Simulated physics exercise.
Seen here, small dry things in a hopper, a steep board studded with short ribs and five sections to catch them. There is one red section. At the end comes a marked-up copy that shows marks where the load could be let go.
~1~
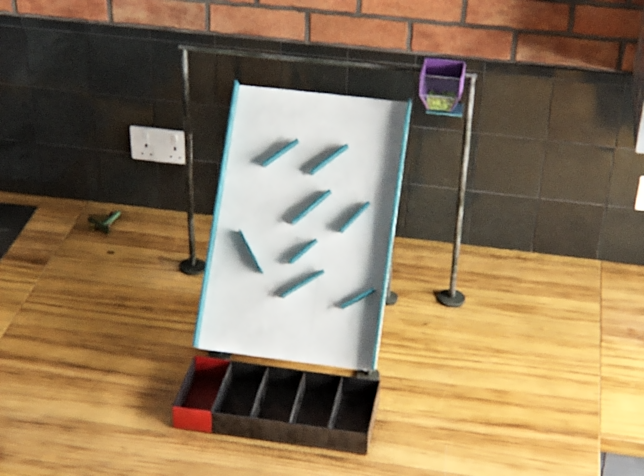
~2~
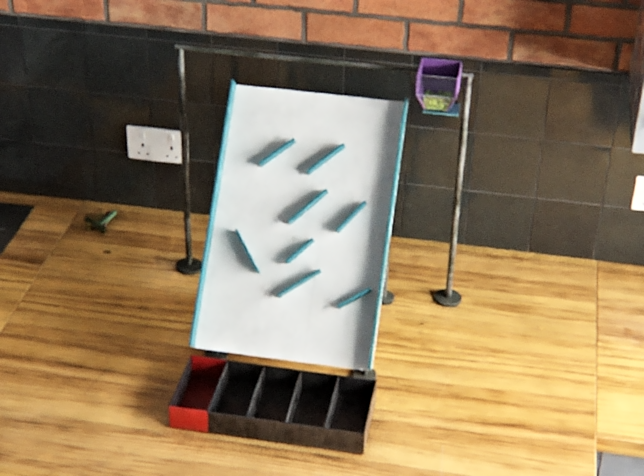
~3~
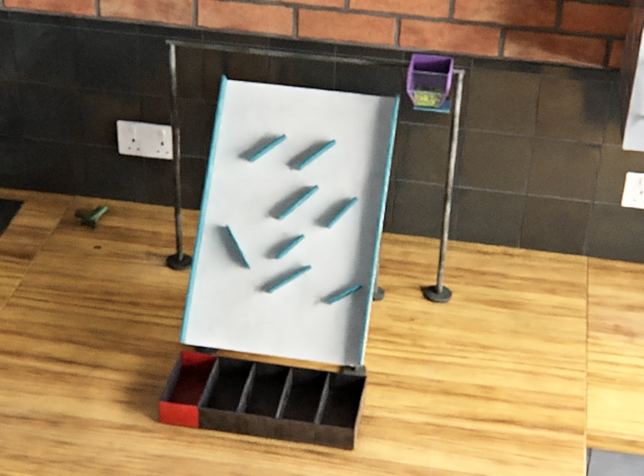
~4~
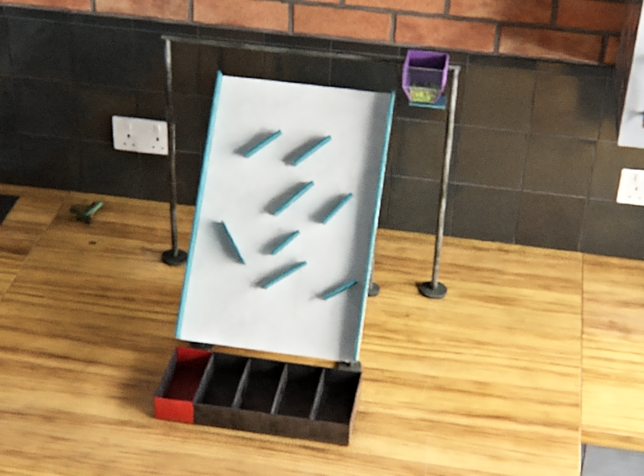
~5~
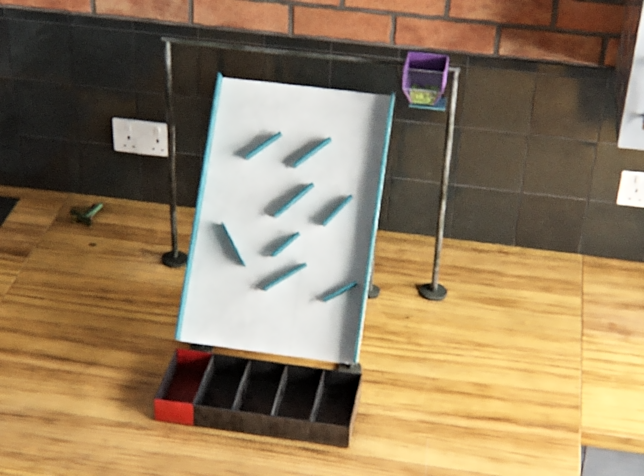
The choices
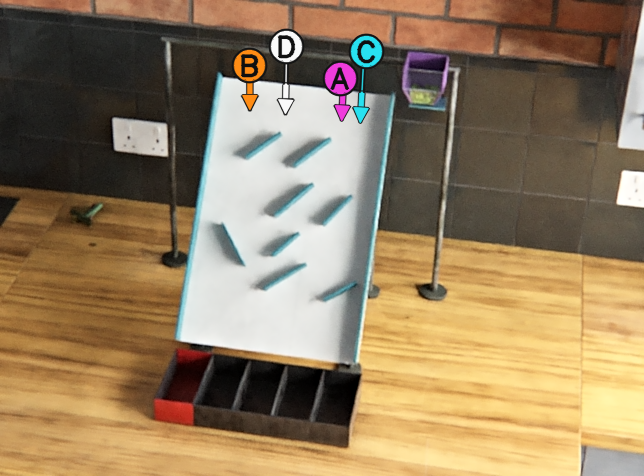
The view drifts slightly over a ribbed white board, a purple hopper and five sections.
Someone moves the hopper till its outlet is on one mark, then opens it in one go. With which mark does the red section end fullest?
Choose B.
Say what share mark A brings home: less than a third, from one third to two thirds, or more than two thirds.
Less than a third.
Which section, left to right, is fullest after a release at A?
It is the second one.
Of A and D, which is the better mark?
Here it is mark D.
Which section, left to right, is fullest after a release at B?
The first.
On the marked copy, mark A meets the board at (341, 115); mark B meets the board at (249, 104); mark C meets the board at (360, 117); mark D meets the board at (285, 108).
For mark A, about a quarter in the red section, most in other sections, a stray few outside the box.
For mark B, about two thirds in the red section, a small part in other sections, about a quarter outside the box.
For mark C, about a third in the red section, about half in other sections, a small part outside the box.
For mark D, about half in the red section, about a third in other sections, a small part outside the box.
